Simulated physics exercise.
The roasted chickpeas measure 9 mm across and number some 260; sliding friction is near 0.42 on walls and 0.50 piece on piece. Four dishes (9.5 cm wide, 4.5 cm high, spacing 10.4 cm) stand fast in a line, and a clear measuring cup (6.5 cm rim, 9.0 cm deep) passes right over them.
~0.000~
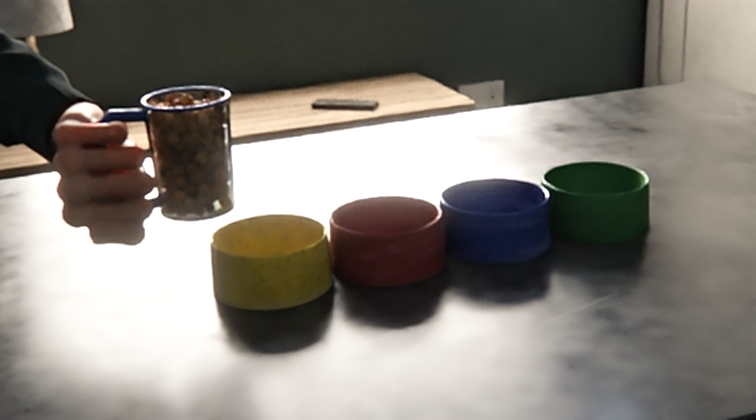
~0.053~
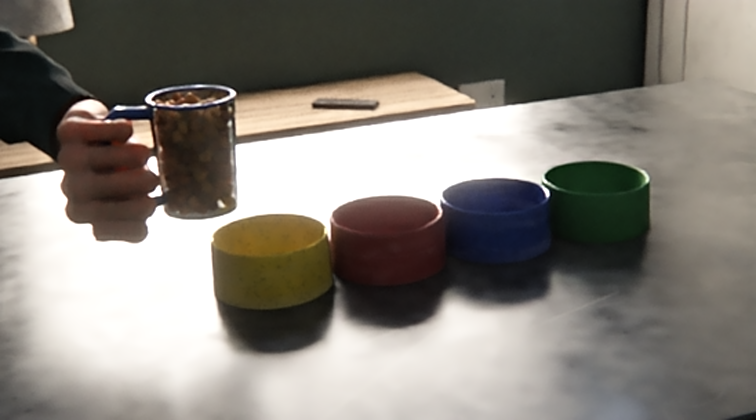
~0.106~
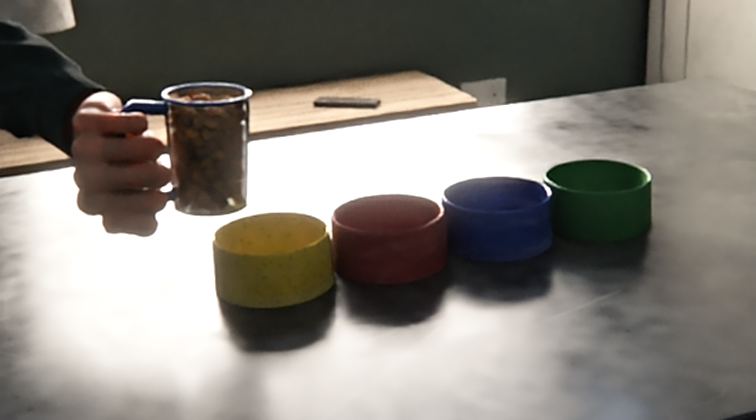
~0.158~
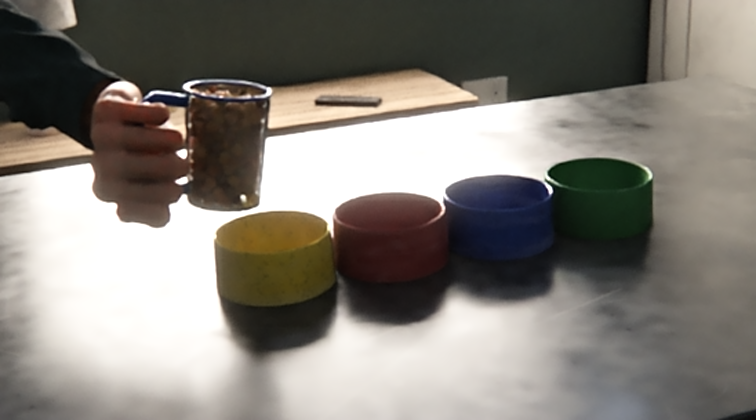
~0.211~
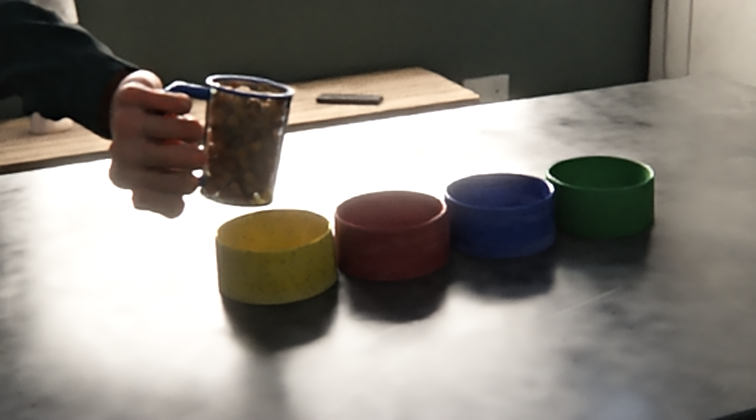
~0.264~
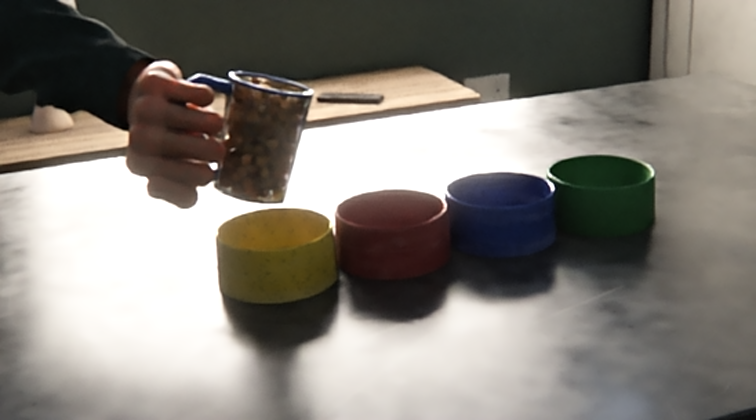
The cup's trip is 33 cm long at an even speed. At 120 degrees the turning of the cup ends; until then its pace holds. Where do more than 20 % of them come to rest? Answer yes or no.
Red dish: No; blue dish: No; green dish: Yes; yellow dish: No; on the counter: No.
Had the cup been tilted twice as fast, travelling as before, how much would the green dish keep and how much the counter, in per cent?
In that case green 20; counter 10.
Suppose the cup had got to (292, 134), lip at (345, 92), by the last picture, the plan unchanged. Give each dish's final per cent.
Red 0, blue 0, green 90, yellow 0.
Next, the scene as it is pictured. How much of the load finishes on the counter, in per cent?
About 5 per cent.
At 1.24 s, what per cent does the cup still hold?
About 90 per cent.
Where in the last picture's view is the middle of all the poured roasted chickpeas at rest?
Around (605, 191).
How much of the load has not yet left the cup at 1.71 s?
Some 5 per cent of the load.
Then, at 0.85 s, tilt 66 degrees; cup holds 100 %.
After 1.24 s, tilt 98 degrees; cup holds 90 %, green 10 %.
Then, at 1.71 s, tilt 120 degrees; cup holds 5 %, green 90 %.
By 2.2 s all is still; red 0 %, blue 0 %, green 95 %, yellow 0 %, counter 5 %.
